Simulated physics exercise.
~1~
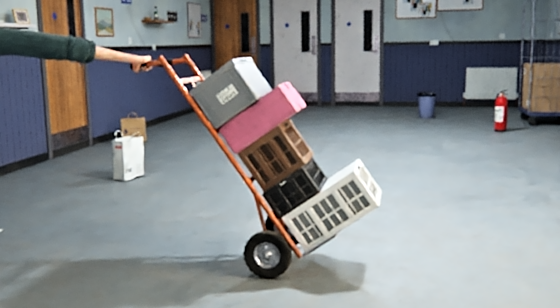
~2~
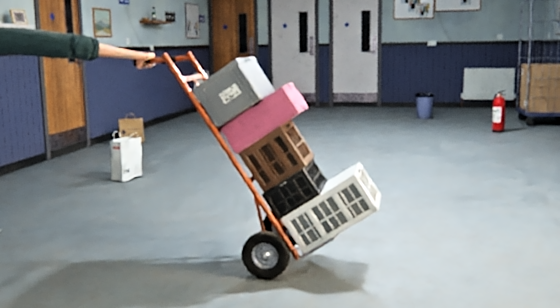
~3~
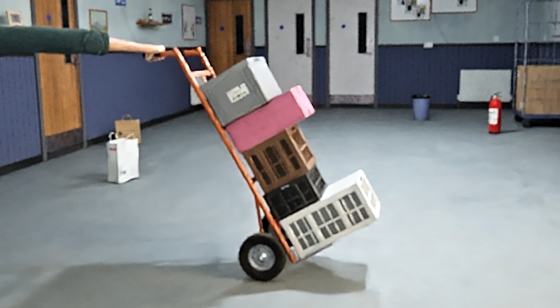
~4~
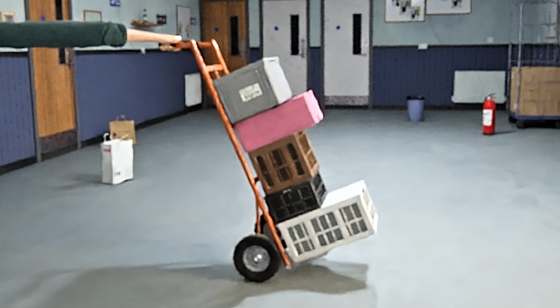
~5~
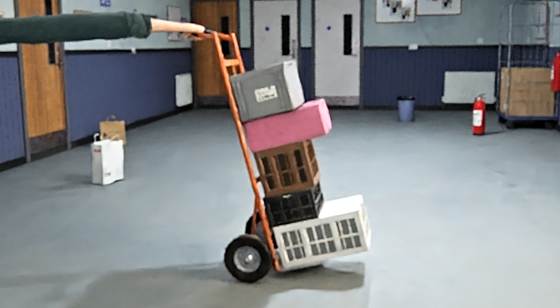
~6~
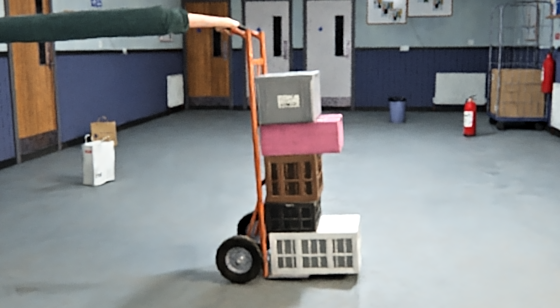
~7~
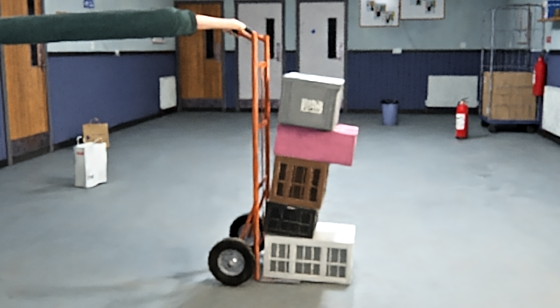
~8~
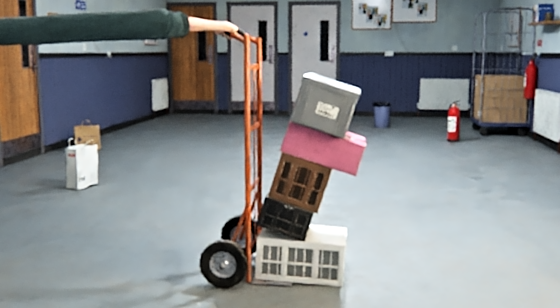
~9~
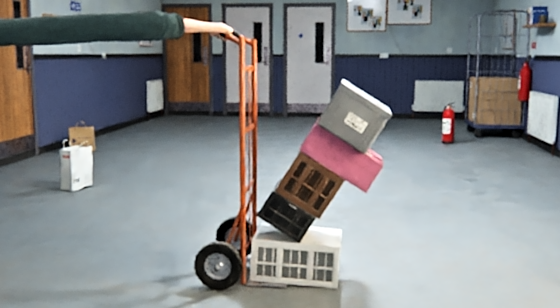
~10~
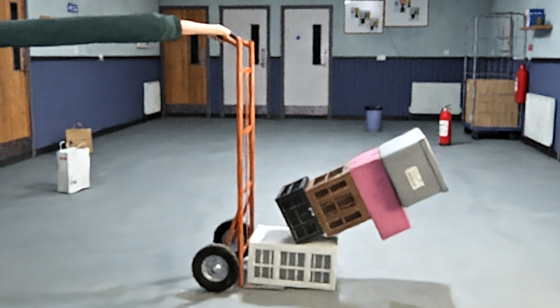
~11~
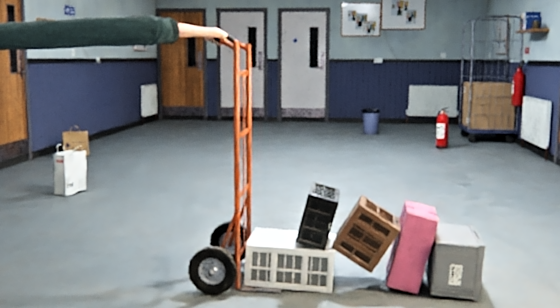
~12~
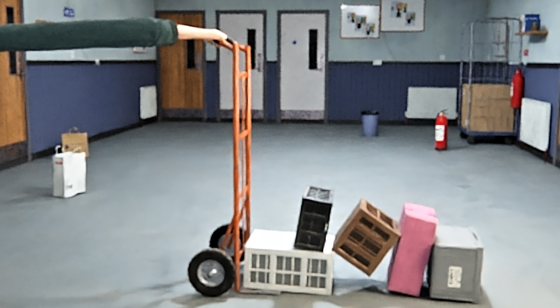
An orange sack truck, tilted back toward the left by an outstretched arm in a dark green sleeve, carries a leaning stack of five boxes and crates across its frame. The arm pushes the handle up and the truck swings upright, bringing the stack with it. As the truck stops, the upper four items keep tipping to the right, away from the frame, while the white crate stays at the bottom. They topple together off the white crate. The grey tote, pink box and brown crate end up leaning in a row on the right, with the black crate tipped on the white one.
